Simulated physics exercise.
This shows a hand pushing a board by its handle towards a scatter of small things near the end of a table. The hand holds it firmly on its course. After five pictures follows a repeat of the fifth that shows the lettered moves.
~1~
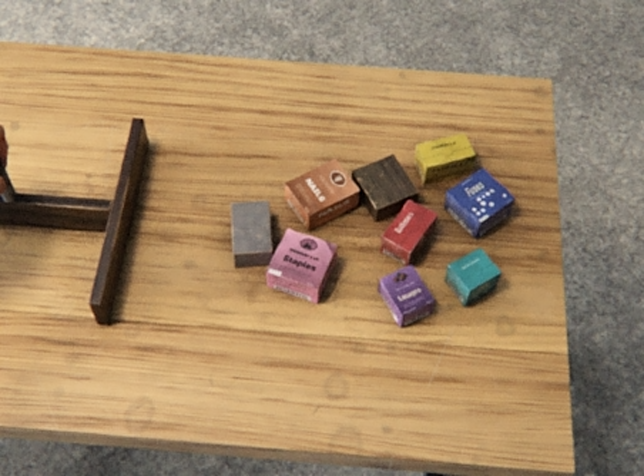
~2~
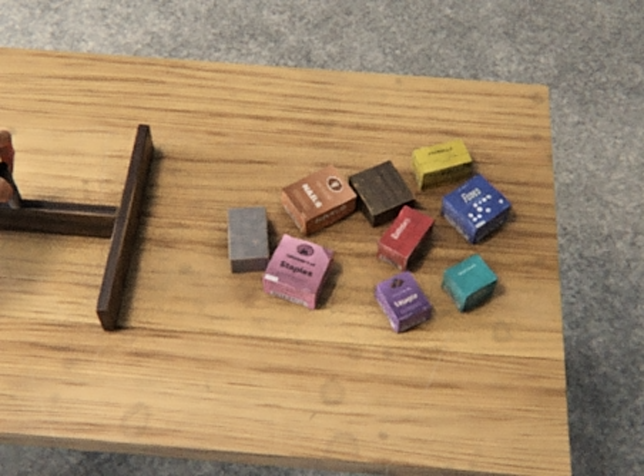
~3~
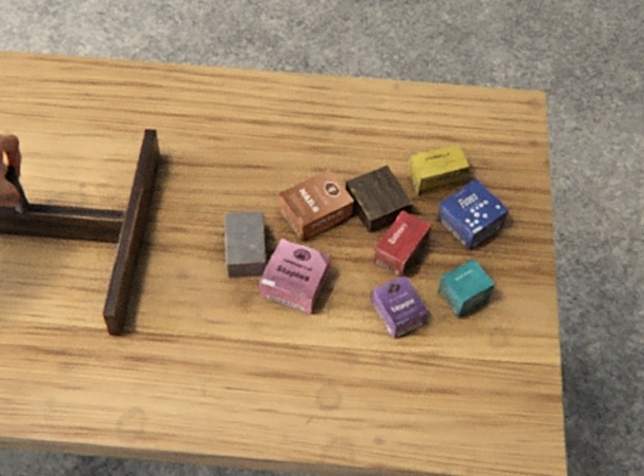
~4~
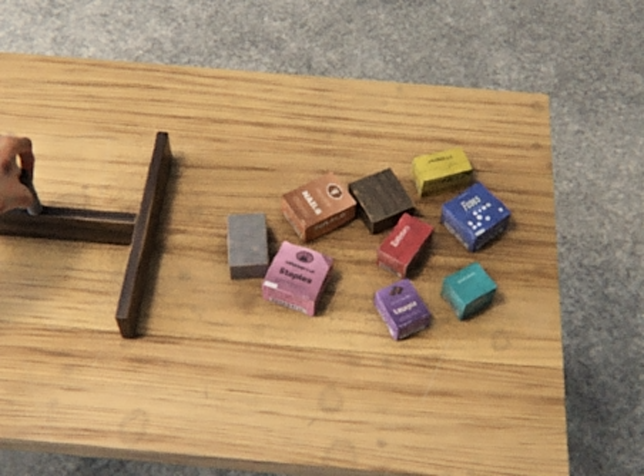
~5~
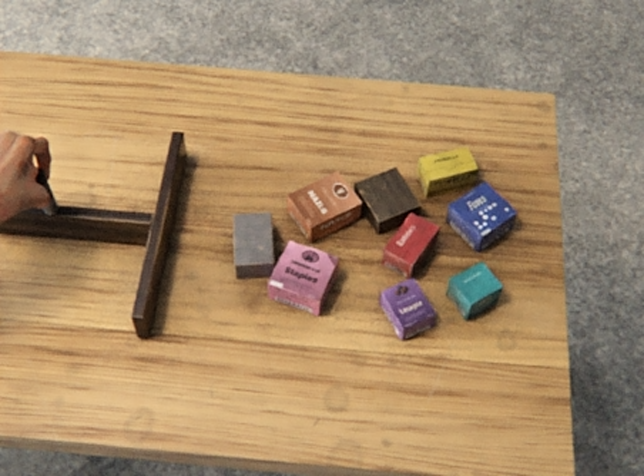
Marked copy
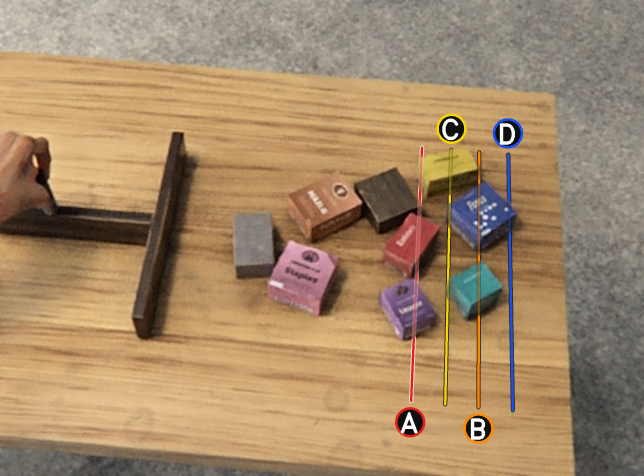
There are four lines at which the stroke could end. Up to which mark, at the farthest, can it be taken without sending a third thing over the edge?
At B, and not beyond.
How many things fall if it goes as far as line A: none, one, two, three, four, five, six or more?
In all, none.
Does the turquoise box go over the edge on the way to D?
Yes.
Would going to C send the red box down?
No.
On the copy, A at (417, 264); B at (479, 269); C at (448, 267); D at (510, 272).
On B. First, board (274, 228); black block (397, 196); pink box (344, 285).
Then, board (391, 238); yellow packet (510, 162); blue box (501, 222).
Finally, board (480, 245); blue box (561, 217); turquoise box (559, 309); none fallen.
By contrast, A is within the limit but short; C is within the limit but short; D drops three.
